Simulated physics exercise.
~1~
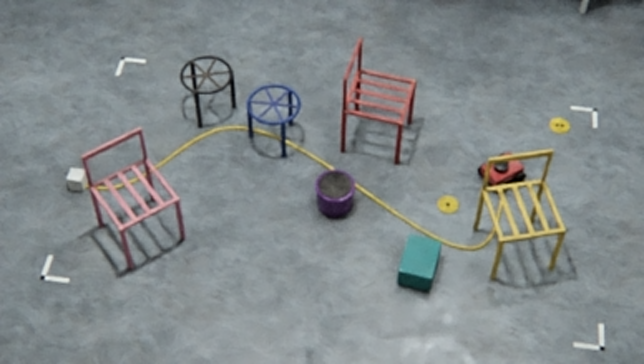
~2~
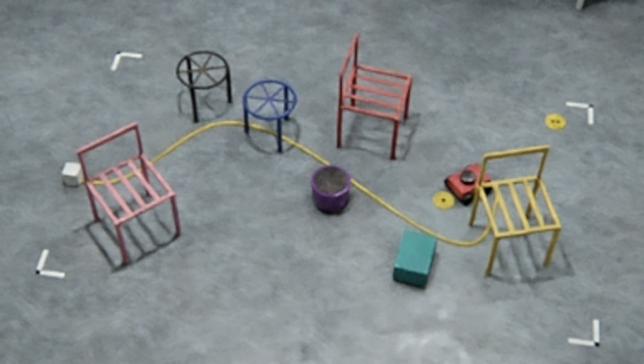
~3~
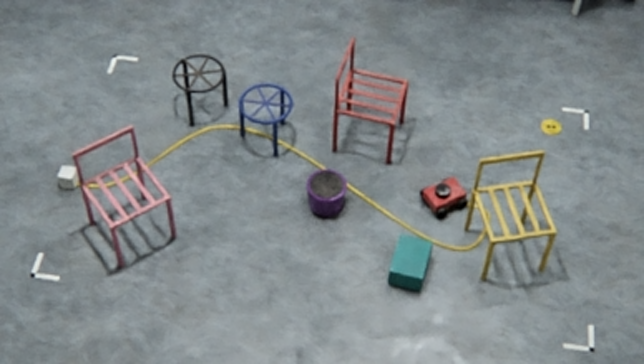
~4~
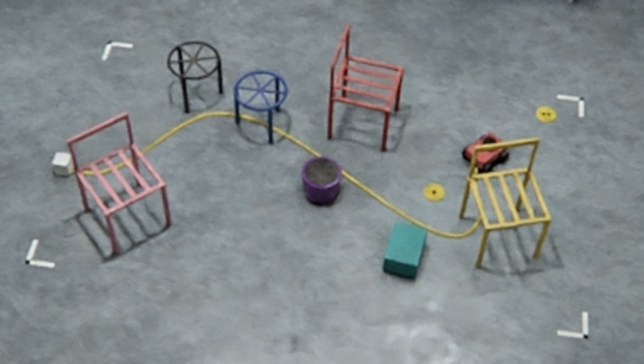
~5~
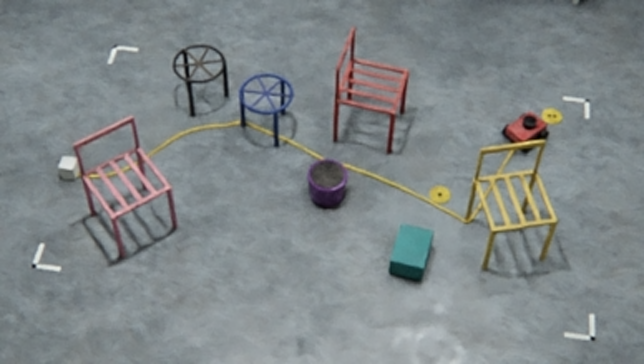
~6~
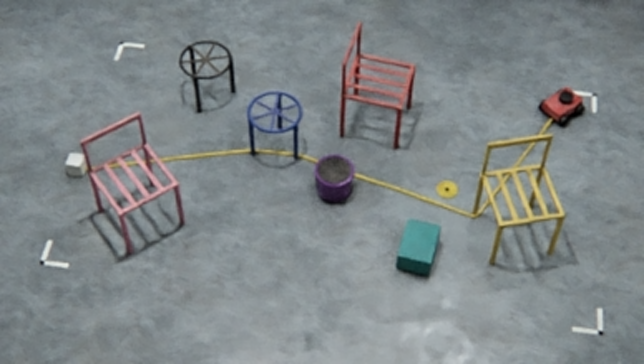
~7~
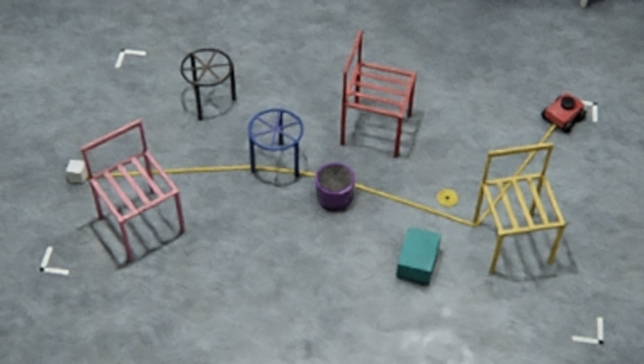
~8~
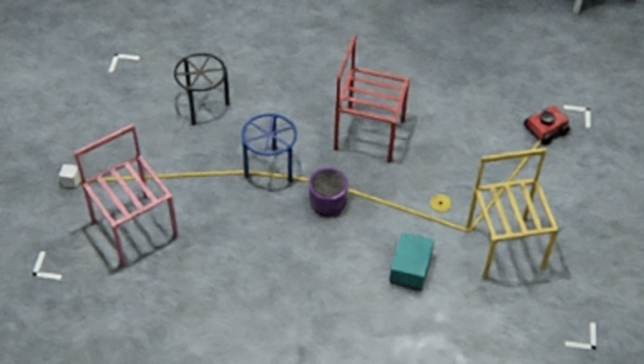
A red metal-framed chair stands at the upper centre of a grey floor seen from above, with a pink chair left, a yellow chair right, black and blue stools at upper left, a purple pot in the middle and a teal crate below it. A yellow lead curves from the left among them. A small red cart beside the yellow chair moves left to a yellow dot, then turns back behind the chair and travels up and right to a second dot. The lead straightens, and the blue stool slides down a little. The cart ends at upper right, the lead nearly taut.
